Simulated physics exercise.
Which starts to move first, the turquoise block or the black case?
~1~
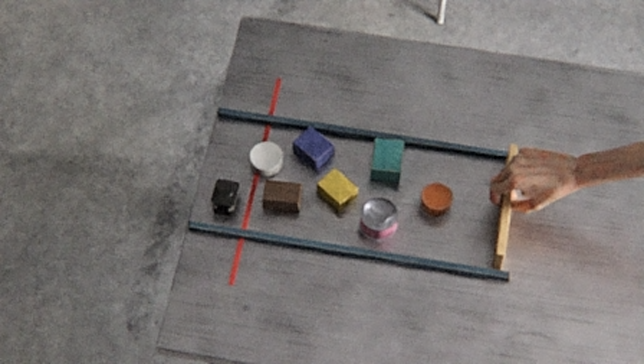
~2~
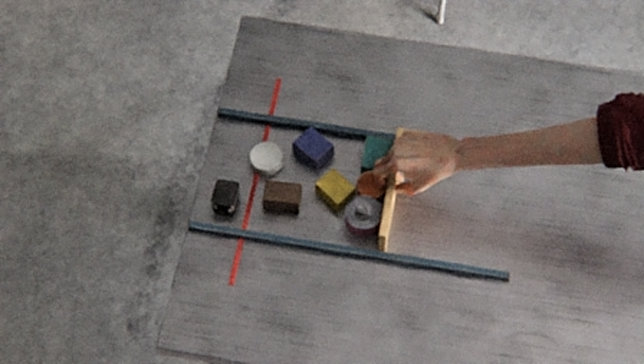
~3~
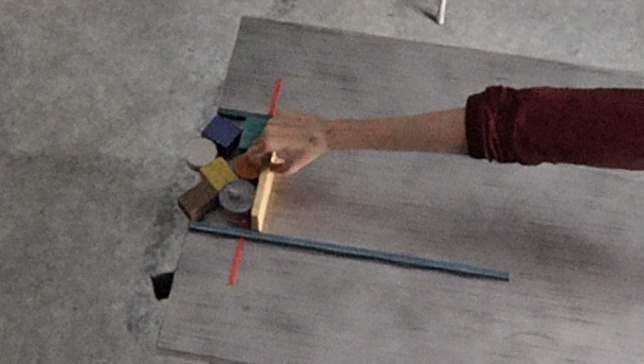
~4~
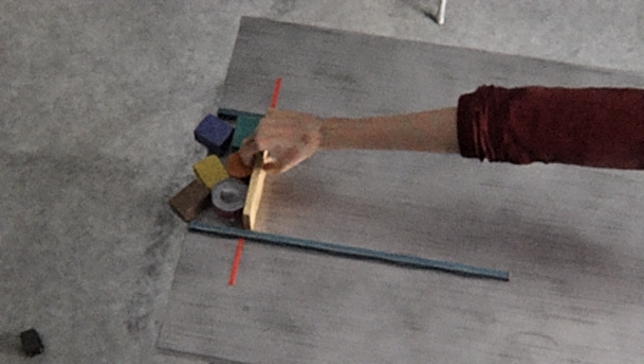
The turquoise block starts to move first, as the board slides in from the right. The black case stays still until later, when the crowded objects are pushed to the table's edge.
A light wooden board, gripped by a hand reaching in from the right, stands at the open end of two dark rails on a grey tabletop, seen from above. Between the rails sit blue, turquoise, yellow and brown blocks, an orange pot and a pinkish one, with a white tub and a black case near a red tape line at left. The hand slides the board left, gathering the pots and turquoise block, then bunching everything toward the table's edge. The black case tips off and ends on the floor at lower left. The white tub drops out of view, while the rest stay crowded at the edge.
